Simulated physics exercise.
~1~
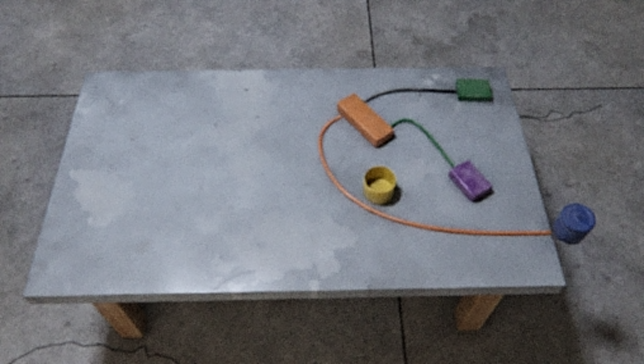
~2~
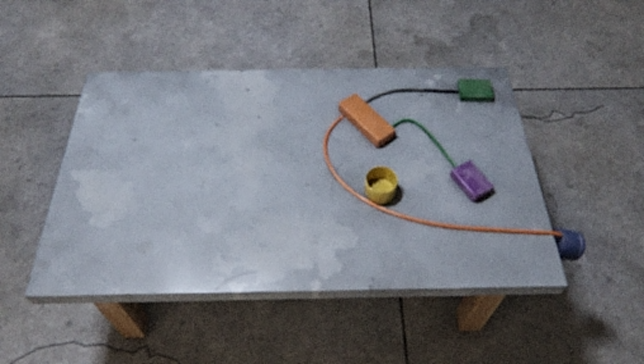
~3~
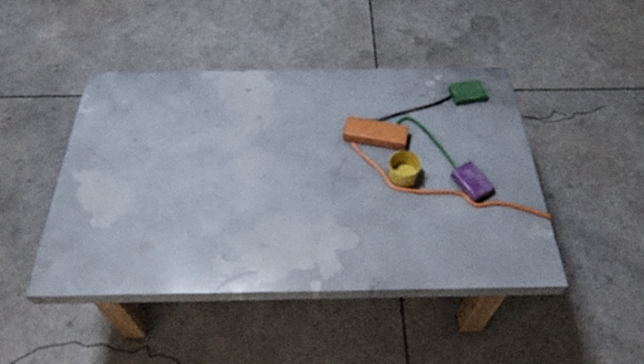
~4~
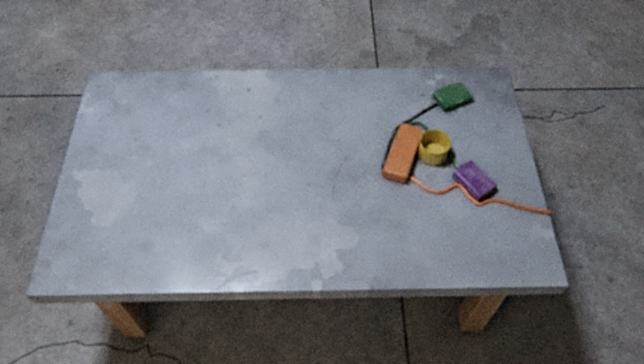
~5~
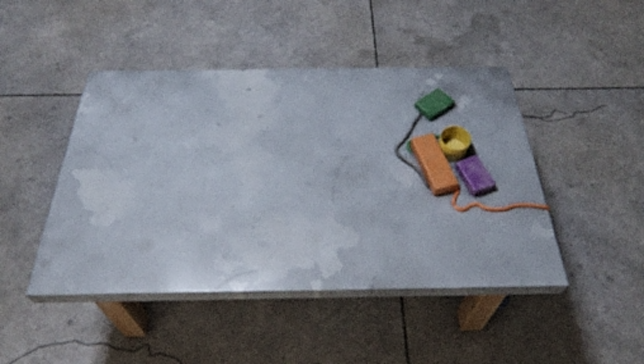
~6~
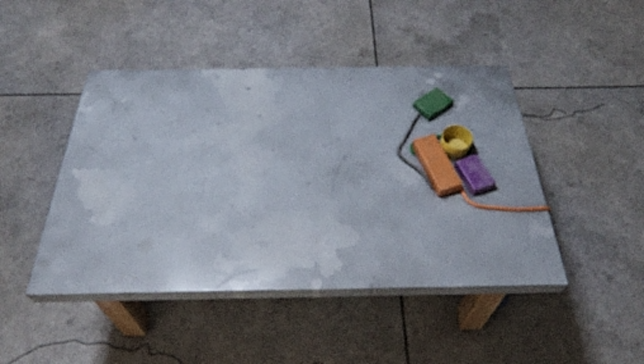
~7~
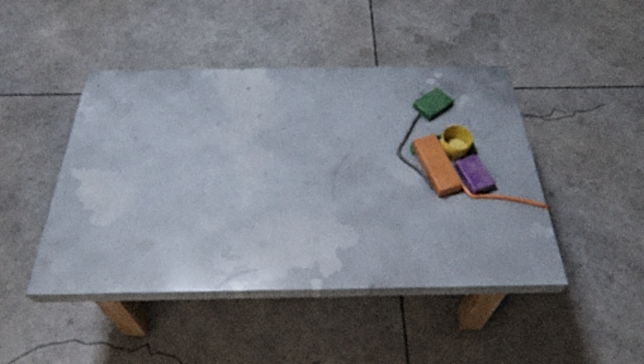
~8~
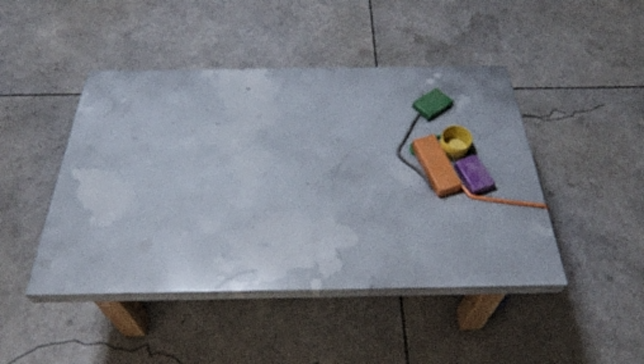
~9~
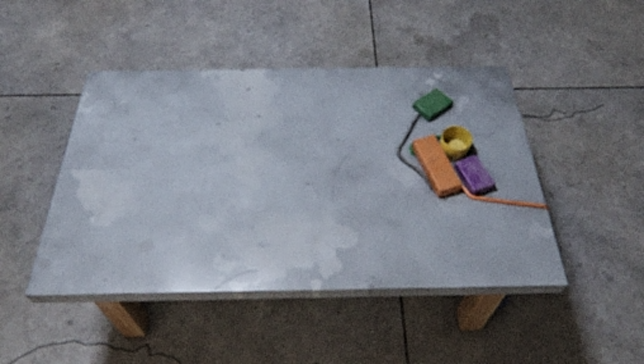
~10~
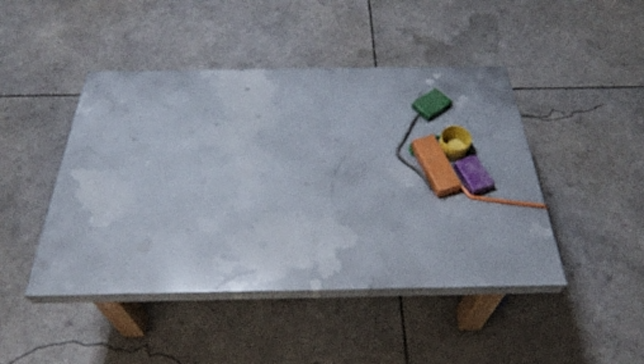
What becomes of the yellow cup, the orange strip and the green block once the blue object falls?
All three leave their places. The yellow cup and the orange strip end up farther right, close against the purple block, while the green block shifts a little to the left.
